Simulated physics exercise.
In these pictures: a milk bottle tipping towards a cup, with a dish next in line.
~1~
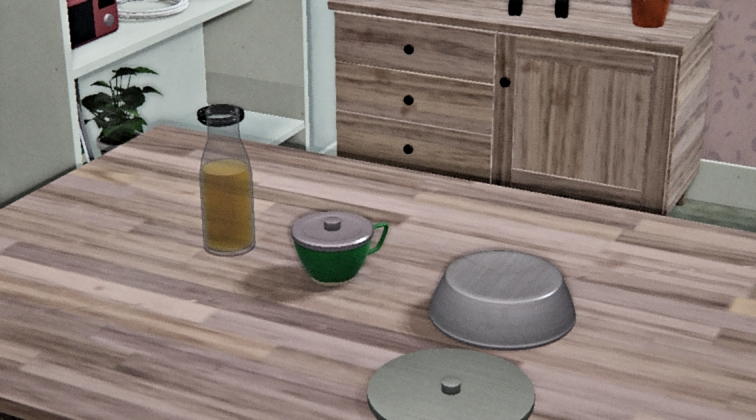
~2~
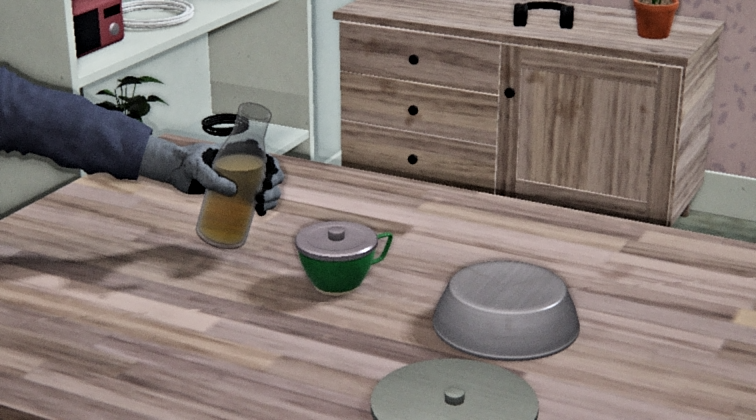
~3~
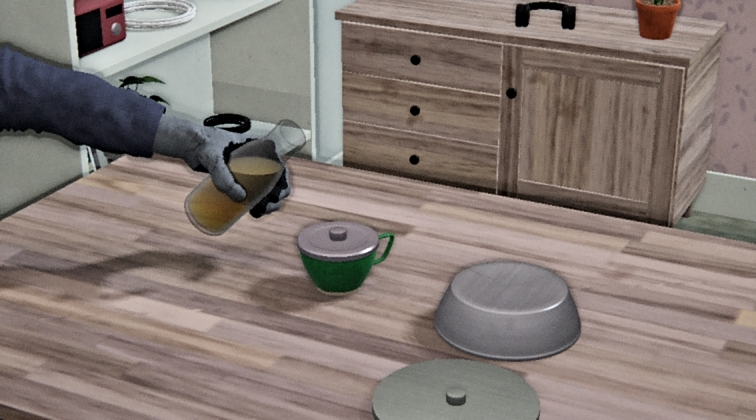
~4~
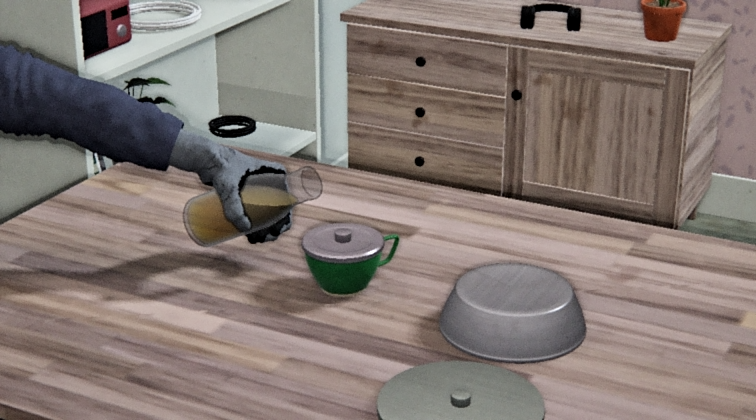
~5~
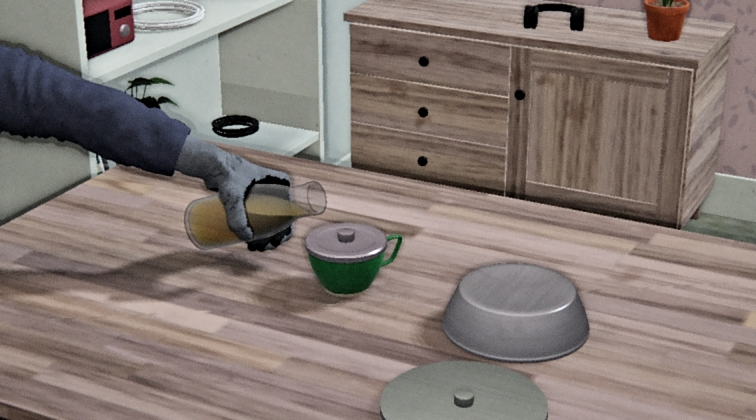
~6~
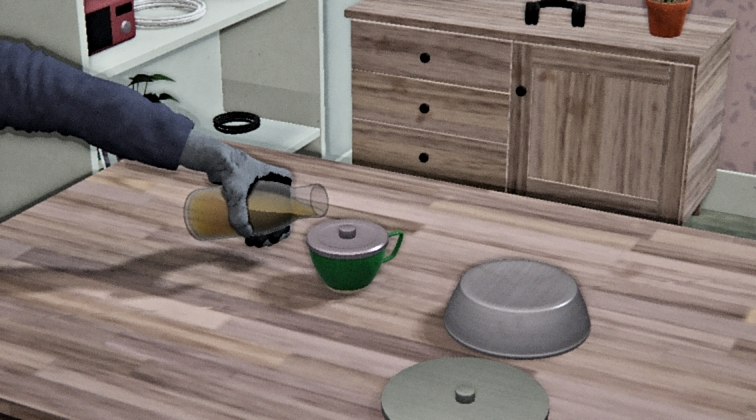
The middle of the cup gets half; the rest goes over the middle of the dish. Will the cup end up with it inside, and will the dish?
My prediction: The cup will end up with nothing; the dish will end up with nothing.
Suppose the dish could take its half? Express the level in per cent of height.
25 %.
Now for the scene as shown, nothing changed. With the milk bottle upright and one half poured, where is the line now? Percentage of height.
It sits at roughly 30 per cent of the height.
Shortly, it hits the lid of the cup and runs off.
Then, it runs off the upturned base of the dish.
At the finish, the cup is empty, in a puddle; the dish is empty, in a puddle.
